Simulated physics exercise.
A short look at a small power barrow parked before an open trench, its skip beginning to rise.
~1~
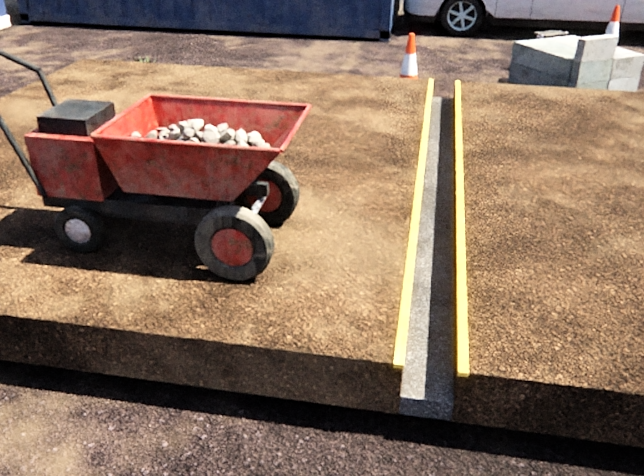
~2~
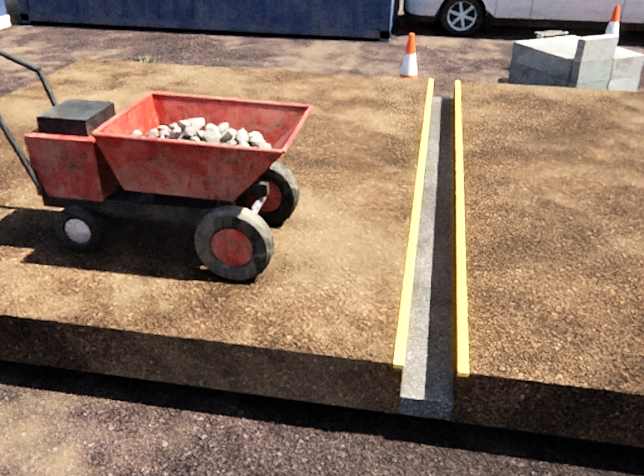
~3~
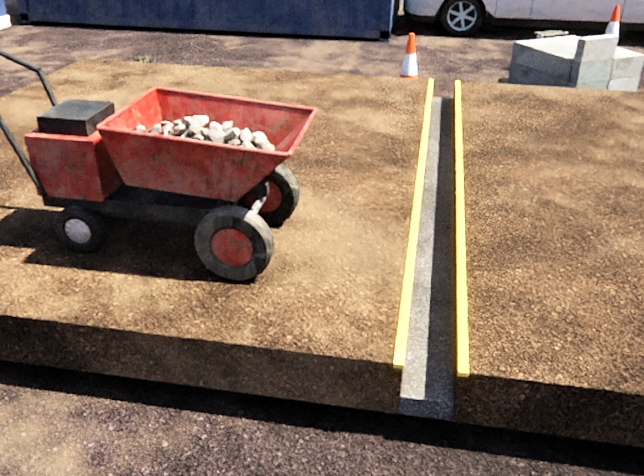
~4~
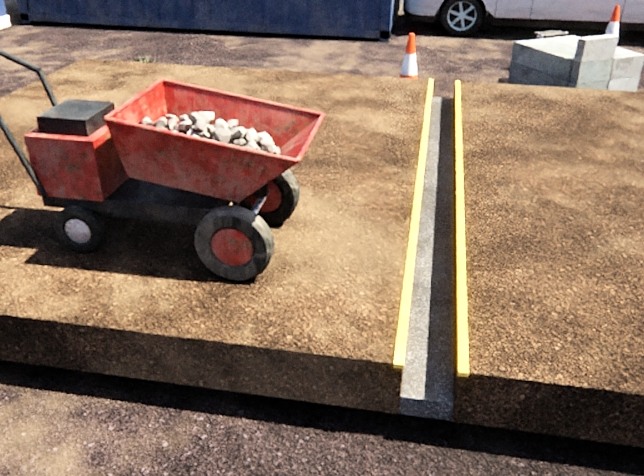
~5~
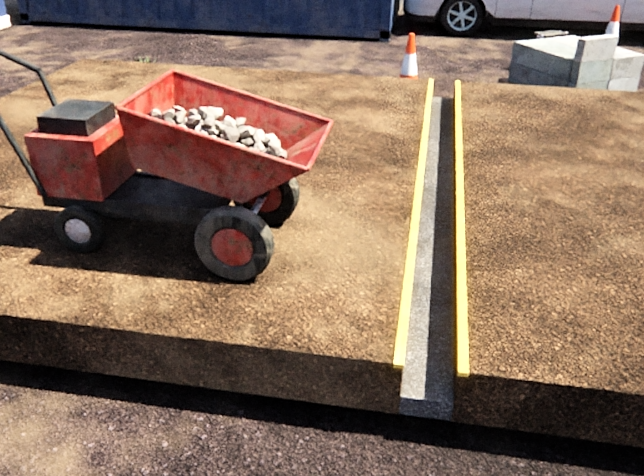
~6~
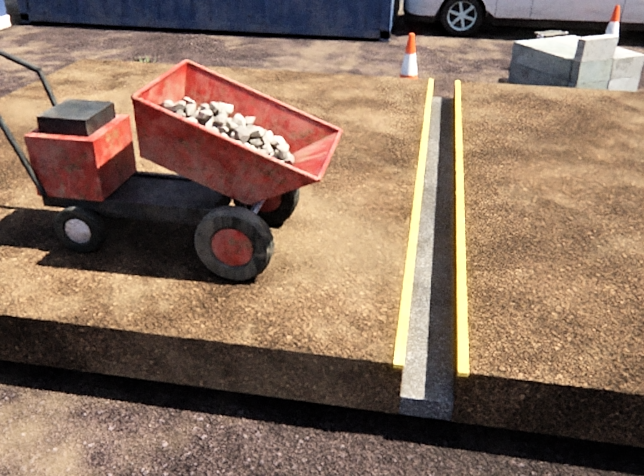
A red power barrow stands still beside a narrow trench as its stone-filled skip tilts rightward.
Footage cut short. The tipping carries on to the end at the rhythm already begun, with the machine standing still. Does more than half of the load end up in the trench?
Most of the load will not go into the trench.
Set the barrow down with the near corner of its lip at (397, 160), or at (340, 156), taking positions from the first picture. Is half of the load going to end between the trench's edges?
Stop 1: Short of half. Stop 2: Beyond half.
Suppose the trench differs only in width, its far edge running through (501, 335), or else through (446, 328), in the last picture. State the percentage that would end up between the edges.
30 % then 30 %, roughly.
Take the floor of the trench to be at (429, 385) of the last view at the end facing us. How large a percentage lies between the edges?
The share would be around 30 per cent.
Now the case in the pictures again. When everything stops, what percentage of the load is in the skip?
It works out near 40 percent.
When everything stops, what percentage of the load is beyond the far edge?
Estimate: Around 0 per cent.
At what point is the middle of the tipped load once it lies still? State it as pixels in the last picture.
Roughly pixel (398, 259).
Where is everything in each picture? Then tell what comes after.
In the first frame, lip of the skip at (281, 151), level; top of the load at (192, 143), broken stones; first edge of the trench at (403, 323); far edge at (463, 330), the trench under half as wide as the skip, and about as deep as wide.
In the second frame, lip of the skip at (283, 152), tipped barely; top of the load at (193, 142).
In the third frame, lip of the skip at (288, 156), tipped barely; top of the load at (186, 141).
In the fourth frame, lip of the skip at (297, 162), tipped a little; top of the load at (181, 141).
In the fifth frame, lip of the skip at (307, 170), tipped a little; top of the load at (189, 135).
In the sixth frame, lip of the skip at (318, 180), tipped clearly; top of the load at (189, 124); first edge of the trench at (403, 323); far edge at (463, 330).
Soon, skip tipped steeply; all in the skip.
A while on, skip tipped right over; most in the skip; about a quarter short of the trench; a stray few in or heaped over the trench.
Towards the end, skip tipped right over; about a third in the skip; about a third short of the trench; about a quarter in or heaped over the trench.
Finally, skip tipped right over; about a third in the skip; about a third short of the trench; about a quarter in or heaped over the trench; none beyond it.
